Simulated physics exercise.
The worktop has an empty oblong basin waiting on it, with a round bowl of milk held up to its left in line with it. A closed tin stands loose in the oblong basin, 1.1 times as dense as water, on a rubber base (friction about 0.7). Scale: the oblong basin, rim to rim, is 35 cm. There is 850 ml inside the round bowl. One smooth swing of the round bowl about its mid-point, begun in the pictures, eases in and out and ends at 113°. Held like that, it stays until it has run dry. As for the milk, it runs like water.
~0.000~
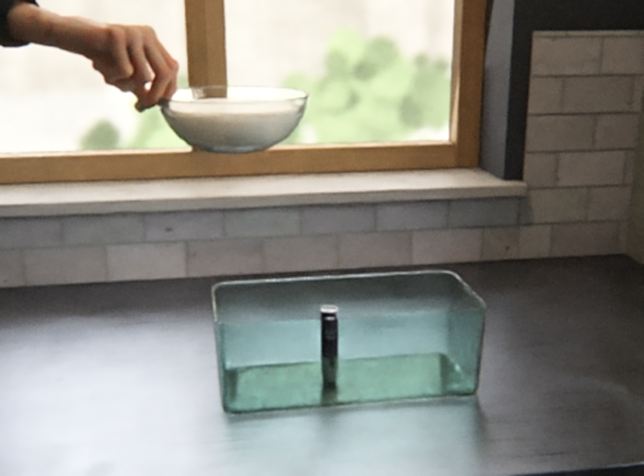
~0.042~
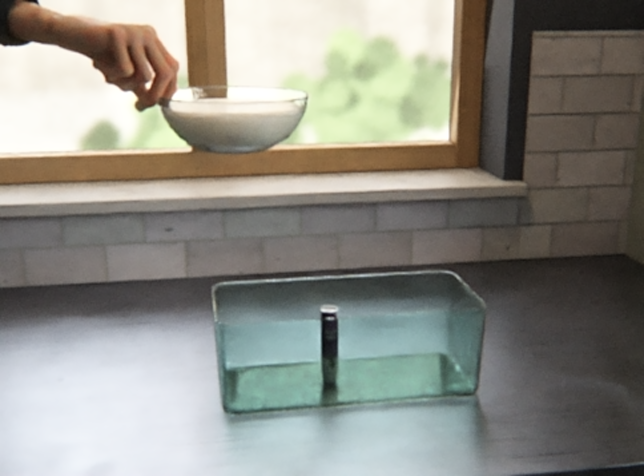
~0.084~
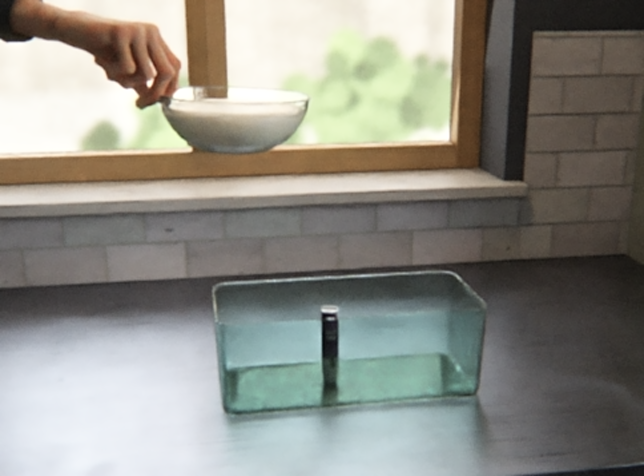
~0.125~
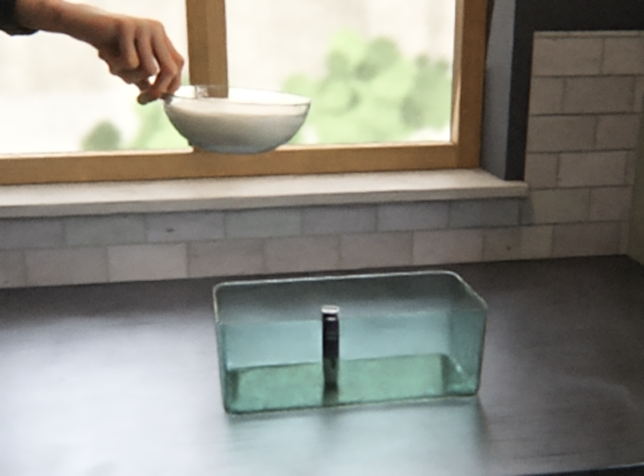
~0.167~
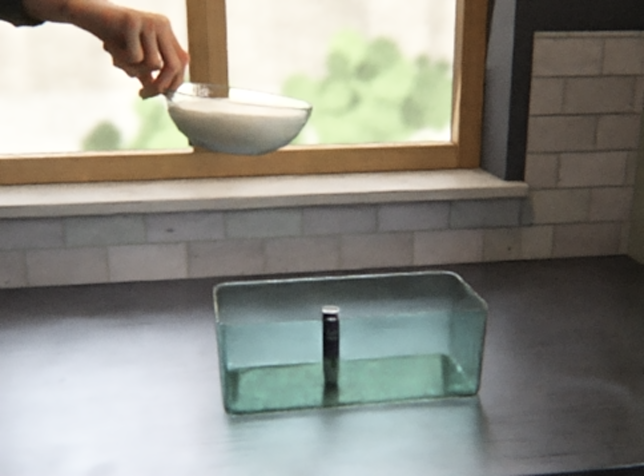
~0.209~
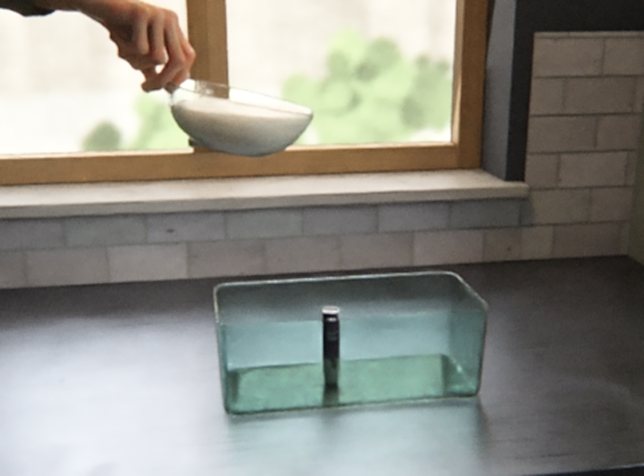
A hand holding a round bowl of milk, slowly tilting it down to the right, above an oblong basin containing a closed tin.
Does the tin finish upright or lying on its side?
It finishes lying on its side.
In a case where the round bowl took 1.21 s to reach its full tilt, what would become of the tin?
Then the tin tumbles.
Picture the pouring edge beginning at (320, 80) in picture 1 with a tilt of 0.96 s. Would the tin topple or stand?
Then the tin comes down.
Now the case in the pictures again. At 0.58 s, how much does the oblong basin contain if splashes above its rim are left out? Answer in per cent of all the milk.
Roughly 14 per cent.
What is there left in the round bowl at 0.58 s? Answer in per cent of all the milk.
Remaining: Near 20 % of the total.
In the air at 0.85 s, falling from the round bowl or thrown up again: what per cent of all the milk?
Close to 4 %.
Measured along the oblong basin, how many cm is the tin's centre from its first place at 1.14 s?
Near 7 cm.
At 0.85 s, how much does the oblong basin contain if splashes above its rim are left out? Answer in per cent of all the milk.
Looks like about 96 % of the whole amount.
After 0.58 s the tilt is 76° and 19 per cent is still to pour; the tin stands where it began.
After 0.85 s the tilt is 110° and 0 per cent is still to pour; the tin leans 39°.
After 1.14 s the tilt is 113° and 0 per cent is still to pour; the tin lies on its side.
After 1.45 s the tilt is 113° and 0 per cent is still to pour; the tin lies on its side.
In the end the tin lies on its side.
